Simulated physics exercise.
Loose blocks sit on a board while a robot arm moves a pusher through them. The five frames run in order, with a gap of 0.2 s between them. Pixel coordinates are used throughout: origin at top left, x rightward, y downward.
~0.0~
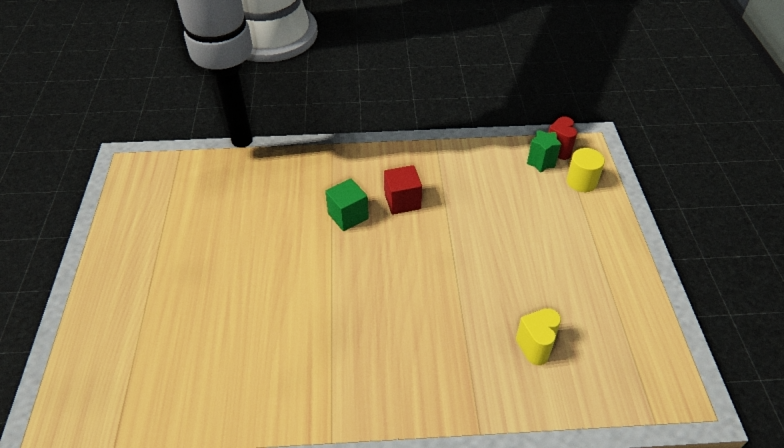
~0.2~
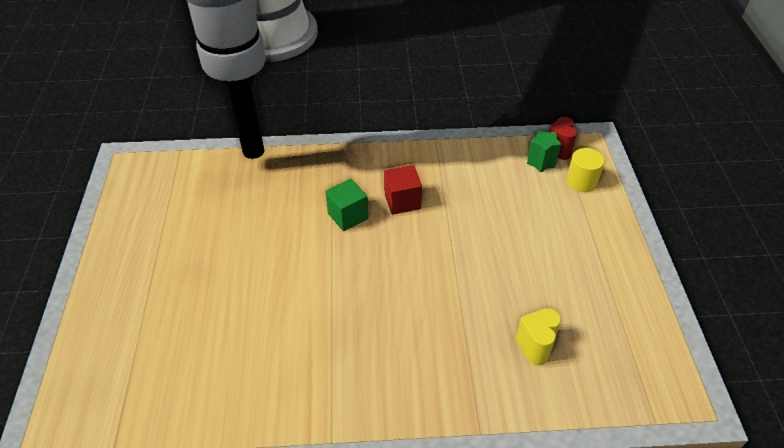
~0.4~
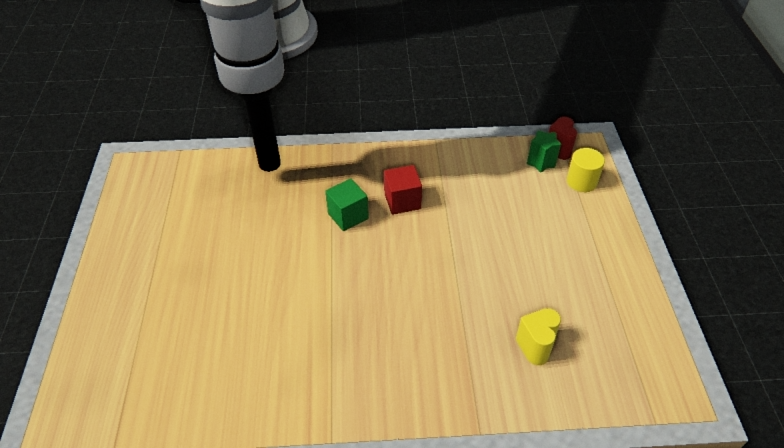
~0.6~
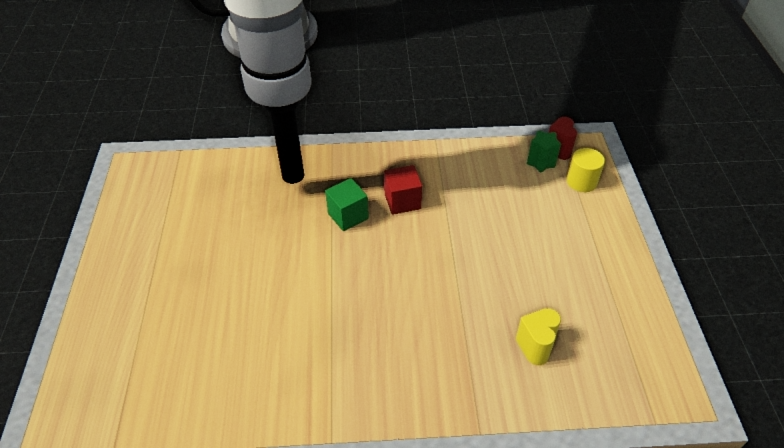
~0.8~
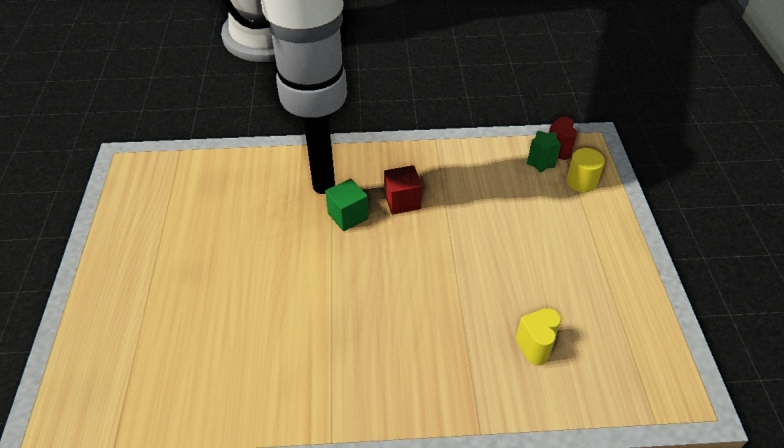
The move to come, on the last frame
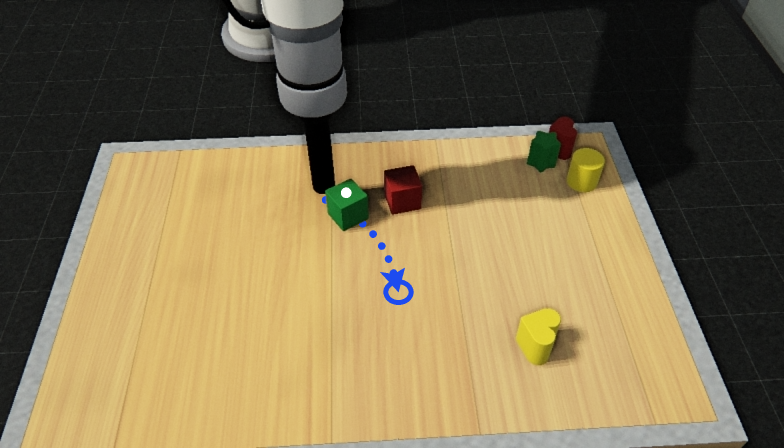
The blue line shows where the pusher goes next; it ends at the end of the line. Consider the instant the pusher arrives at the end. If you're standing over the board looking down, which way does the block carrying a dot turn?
It turns counter-clockwise.
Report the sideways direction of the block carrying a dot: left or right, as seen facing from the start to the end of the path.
The answer is left: Facing from the path's start to its end, that's where the block carrying a dot shifts.
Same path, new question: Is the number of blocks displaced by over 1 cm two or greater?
No
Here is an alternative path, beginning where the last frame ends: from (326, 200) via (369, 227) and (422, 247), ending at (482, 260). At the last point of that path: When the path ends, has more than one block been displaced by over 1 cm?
In short: No.
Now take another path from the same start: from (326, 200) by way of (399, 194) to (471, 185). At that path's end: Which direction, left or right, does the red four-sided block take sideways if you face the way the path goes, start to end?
Right-hand side.
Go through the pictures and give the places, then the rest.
In the first frame, lower end of the pusher (242, 141), tops of blocks, green four-sided block (346, 193), red four-sided block (403, 178).
In the second frame, pusher (254, 152), blocks as before.
In the third frame, pusher (270, 165), blocks as before.
In the fourth frame, pusher (293, 176), blocks as before.
In the fifth frame, pusher (324, 187), green four-sided block (346, 193), red four-sided block (403, 178).
The drawn path runs from (326, 200) over (360, 222) and (386, 253) to (398, 292); the dot is on the green four-sided block.
The first path, step by step. One third of the way, pusher (360, 209); green four-sided block (377, 215).
Two thirds of the way, pusher (386, 240); green four-sided block (410, 244), turned 25° anticlockwise.
At the end, pusher (399, 279); green four-sided block (427, 257), turned 65° anticlockwise; red four-sided block not moved.
